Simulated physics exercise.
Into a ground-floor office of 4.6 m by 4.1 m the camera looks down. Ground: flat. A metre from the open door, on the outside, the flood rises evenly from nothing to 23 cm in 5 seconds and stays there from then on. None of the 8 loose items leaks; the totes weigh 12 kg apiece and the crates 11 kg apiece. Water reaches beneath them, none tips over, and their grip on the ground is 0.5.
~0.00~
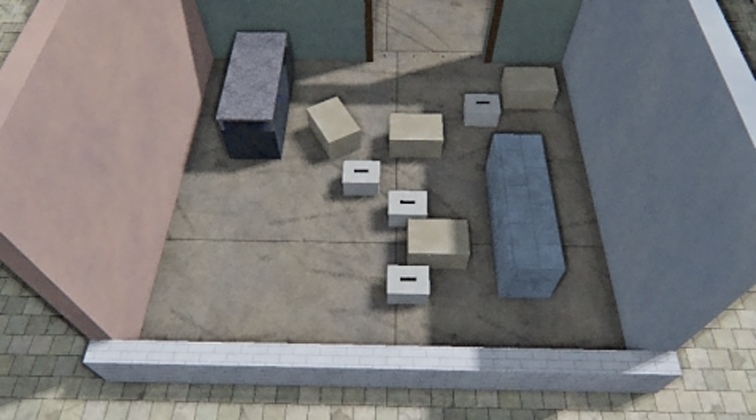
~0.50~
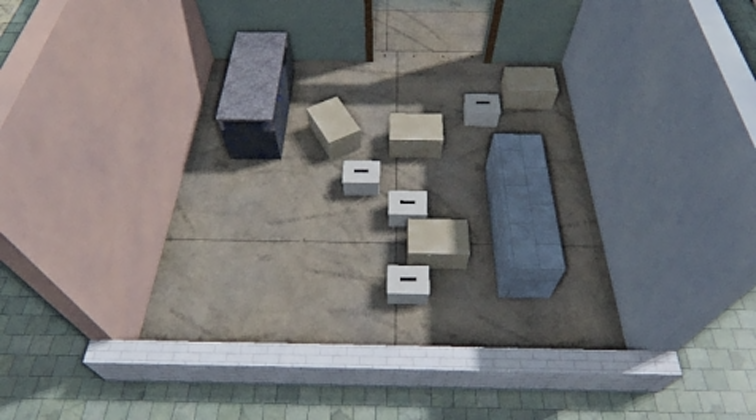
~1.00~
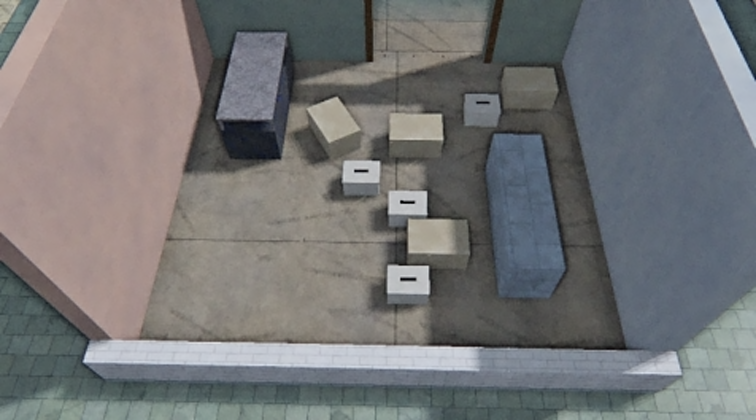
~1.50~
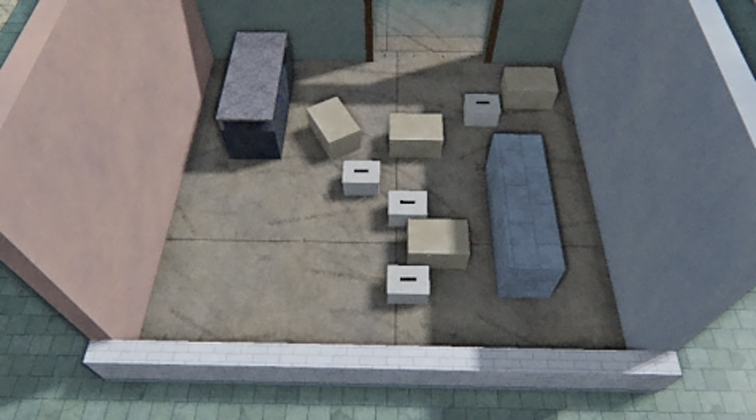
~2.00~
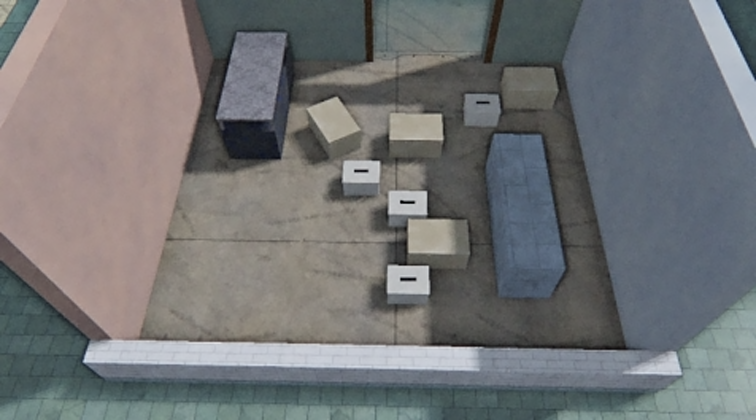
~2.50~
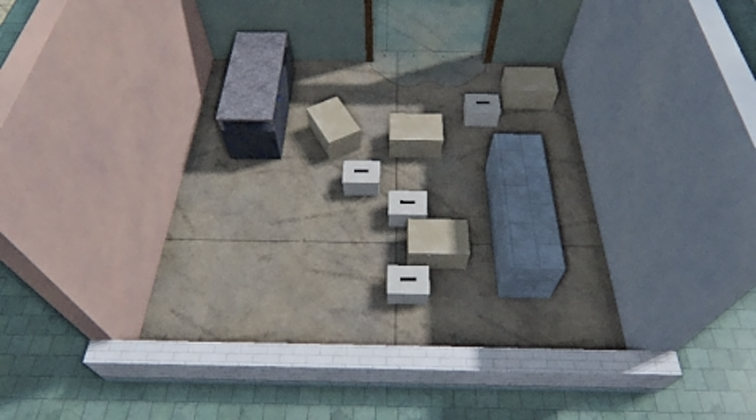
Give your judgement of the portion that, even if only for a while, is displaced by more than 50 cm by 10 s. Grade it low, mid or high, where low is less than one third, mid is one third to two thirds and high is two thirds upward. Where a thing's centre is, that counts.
Grade: High.
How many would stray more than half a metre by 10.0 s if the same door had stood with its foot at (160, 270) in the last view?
Then the count would be 6.
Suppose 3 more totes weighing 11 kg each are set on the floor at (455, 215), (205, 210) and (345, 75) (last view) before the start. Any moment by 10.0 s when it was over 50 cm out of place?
Order as asked - exceeds the limit, falls below the limit, falls below the limit.
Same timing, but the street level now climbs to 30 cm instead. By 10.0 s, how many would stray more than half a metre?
Then 8 of them.
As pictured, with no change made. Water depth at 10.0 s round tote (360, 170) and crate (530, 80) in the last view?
Depth approx. 12 cm / 6 cm.
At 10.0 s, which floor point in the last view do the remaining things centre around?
I'd say about (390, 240) in the last view.
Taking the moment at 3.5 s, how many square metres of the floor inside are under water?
The covered patch comes to about 2.0 m2.
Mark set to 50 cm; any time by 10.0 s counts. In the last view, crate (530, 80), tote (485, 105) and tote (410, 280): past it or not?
One by one: Below; above; above.
After 3.5 s 0 of 8 are over 50 cm from their spots; 0 afloat.
After 4.5 s 0 of 8 are over 50 cm from their spots; 0 afloat.
After 7.0 s 3 of 8 are over 50 cm from their spots; 2 afloat.
After 10.0 s 6 of 8 are over 50 cm from their spots, and 6 have been at some point; 6 afloat.
